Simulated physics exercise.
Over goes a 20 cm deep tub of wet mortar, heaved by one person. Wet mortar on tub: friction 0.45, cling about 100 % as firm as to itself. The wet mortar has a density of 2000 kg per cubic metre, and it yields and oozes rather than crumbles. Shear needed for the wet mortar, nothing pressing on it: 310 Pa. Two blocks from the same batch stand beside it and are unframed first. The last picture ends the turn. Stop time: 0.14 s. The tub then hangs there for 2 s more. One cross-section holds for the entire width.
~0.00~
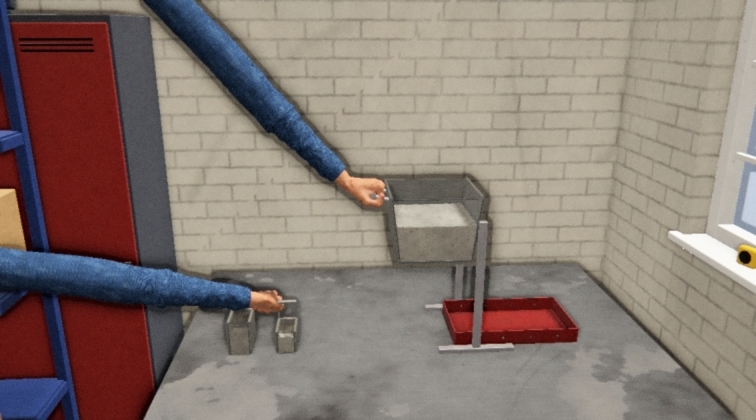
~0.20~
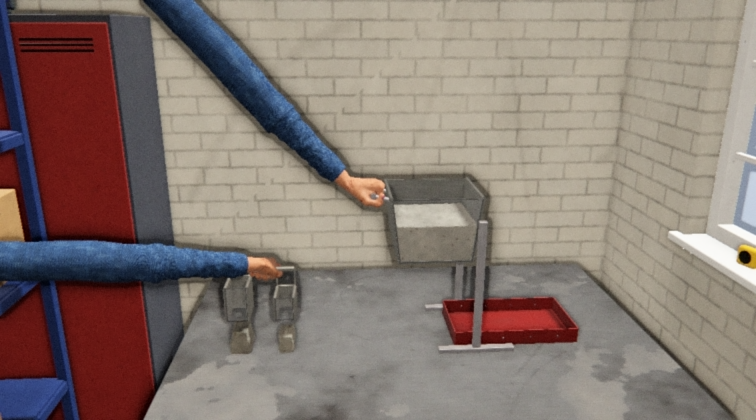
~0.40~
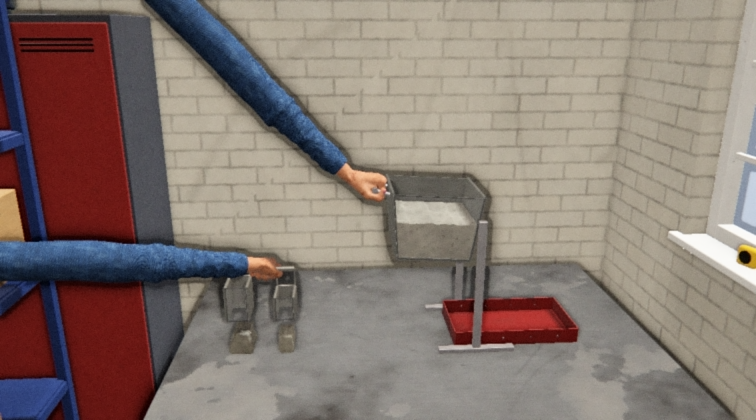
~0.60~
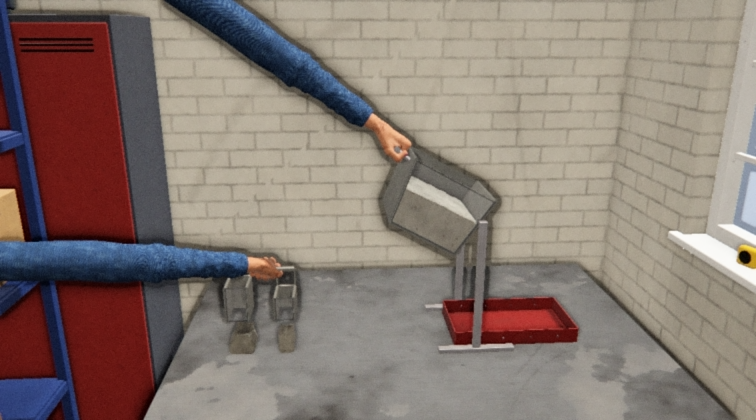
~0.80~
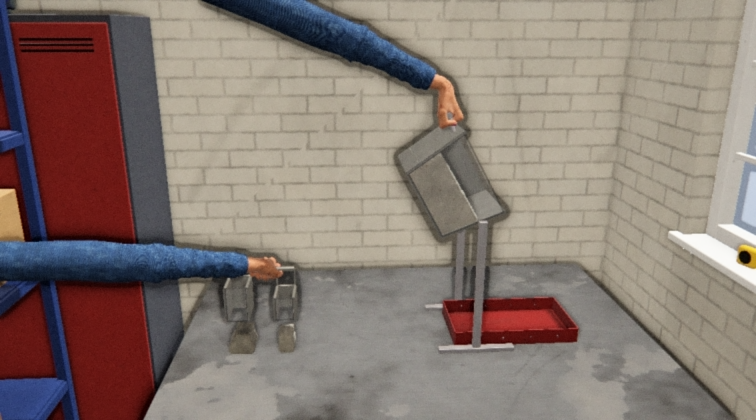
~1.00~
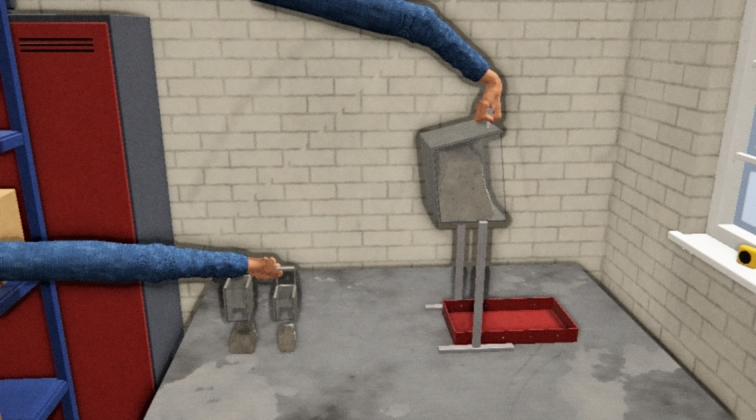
A hand lifts two small box molds off grey blocks, then another tips a grey tub rightward.
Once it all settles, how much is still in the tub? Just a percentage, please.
I would say about 64 percent.
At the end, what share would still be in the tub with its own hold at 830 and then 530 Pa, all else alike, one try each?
Respectively, close to 100 % and close to 70 %.
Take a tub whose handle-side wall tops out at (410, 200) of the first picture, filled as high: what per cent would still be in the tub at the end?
It would be near 75 %.
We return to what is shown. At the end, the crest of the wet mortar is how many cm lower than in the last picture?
Roughly 9 cm.
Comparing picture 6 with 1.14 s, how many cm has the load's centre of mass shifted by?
5 cm.
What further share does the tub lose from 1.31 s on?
Near 5 %.
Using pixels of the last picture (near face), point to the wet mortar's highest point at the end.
The highest point is near (451, 191) in the last picture.
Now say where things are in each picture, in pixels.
Handle-side rim at (393, 200), tilt 0 degrees; crest of the wet mortar at (475, 225); block heights 9.3 cm, 6.0 cm (left to right), in the first frame.
Handle-side rim at (393, 200), tilt 0 degrees; crest of the wet mortar at (475, 225); block heights 8.0 cm, 5.9 cm (left to right), in the second frame.
Handle-side rim at (395, 195), tilt 3 degrees; crest of the wet mortar at (402, 222); block heights 7.4 cm, 5.9 cm (left to right), in the third frame.
Handle-side rim at (418, 160), tilt 29 degrees; crest of the wet mortar at (410, 190); block heights 7.3 cm, 5.9 cm (left to right), in the fourth frame.
Handle-side rim at (466, 134), tilt 61 degrees; crest of the wet mortar at (439, 155); block heights 7.3 cm, 5.9 cm (left to right), in the fifth frame.
Handle-side rim at (501, 133), tilt 83 degrees; crest of the wet mortar at (479, 160); block heights 7.3 cm, 5.9 cm (left to right), in the sixth frame.
After 1.14 s, the tub is at 83 degrees and holds 92 %.
After 1.31 s, the tub is at 83 degrees and holds 69 %.
After 1.48 s, the tub is at 83 degrees and holds 64 %.
After 1.65 s, the tub is at 83 degrees and holds 64 %.
After 3.00 s, the tub is at 83 degrees and holds 64 %.
